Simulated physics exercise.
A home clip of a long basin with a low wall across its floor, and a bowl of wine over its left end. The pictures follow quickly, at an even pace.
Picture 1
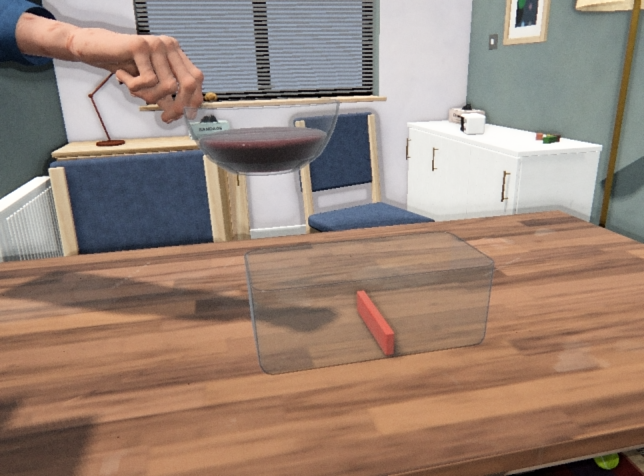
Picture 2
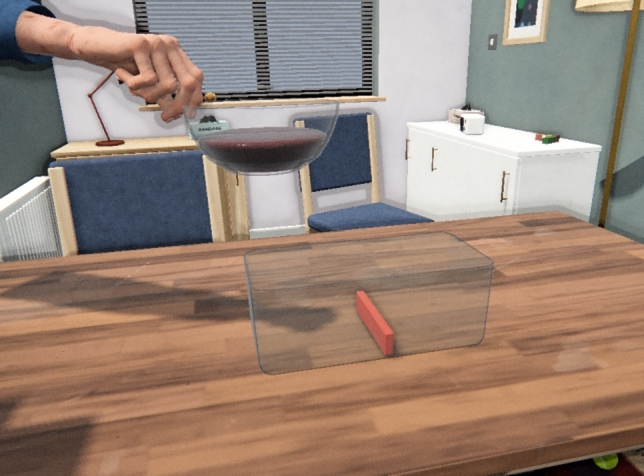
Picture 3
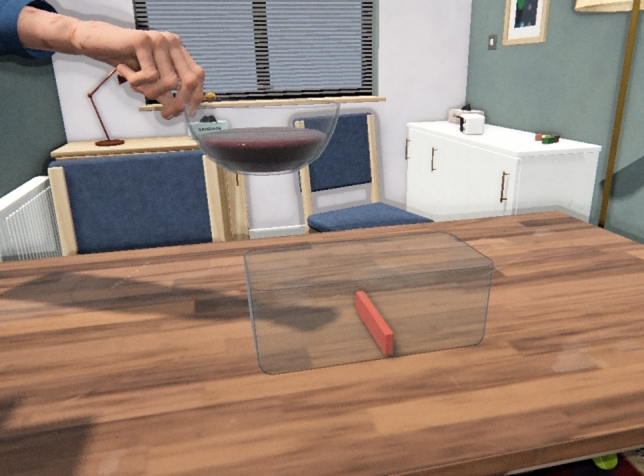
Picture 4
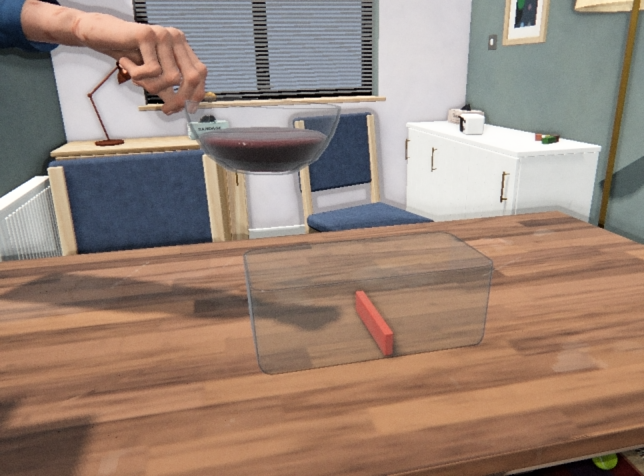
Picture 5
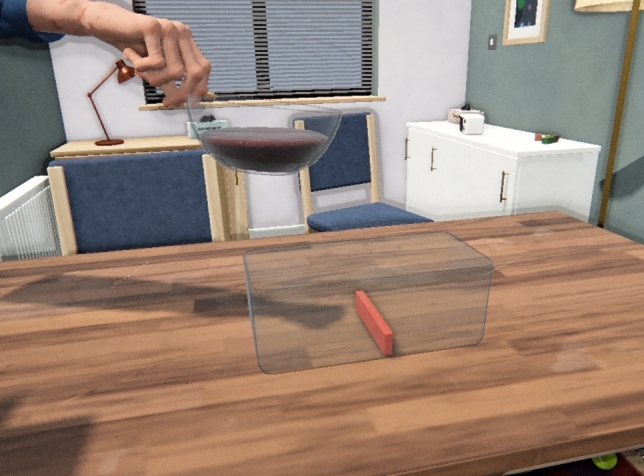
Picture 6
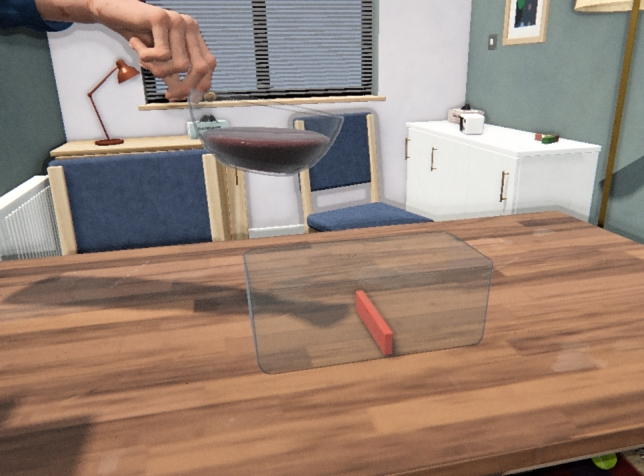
In a dining room, a hand tilting a glass bowl of dark red liquid slightly rightward above a clear basin on a wooden table.
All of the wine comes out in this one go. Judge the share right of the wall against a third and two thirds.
In the end from a third to two thirds is right of the wall.
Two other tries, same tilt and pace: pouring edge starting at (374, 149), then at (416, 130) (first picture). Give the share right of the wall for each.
First some 70, then 80 per cent.
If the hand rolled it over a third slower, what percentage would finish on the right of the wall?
Roughly 55 in a hundred.
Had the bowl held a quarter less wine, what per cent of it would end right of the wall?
Near 35 %.
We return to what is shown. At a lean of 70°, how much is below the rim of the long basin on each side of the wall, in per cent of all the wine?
Near 0 on the left, 0 on the right.
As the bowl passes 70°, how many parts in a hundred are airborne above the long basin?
Roughly 50 in a hundred.
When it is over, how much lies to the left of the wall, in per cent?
Near 55 %.
A moment on, the bowl is tipped part way and 47 per cent is still to pour, 2 is left of the wall and 2 right of it.
Next, the bowl is tipped on its side and 3 per cent is still to pour, 41 is left of the wall and 45 right of it.
Then the bowl is tipped right over and 0 per cent is still to pour, 54 is left of the wall and 45 right of it.
Later the bowl is tipped right over and 0 per cent is still to pour, 54 is left of the wall and 45 right of it.
Finally, 54 per cent lies left of the wall, 45 right of it and 1 outside.
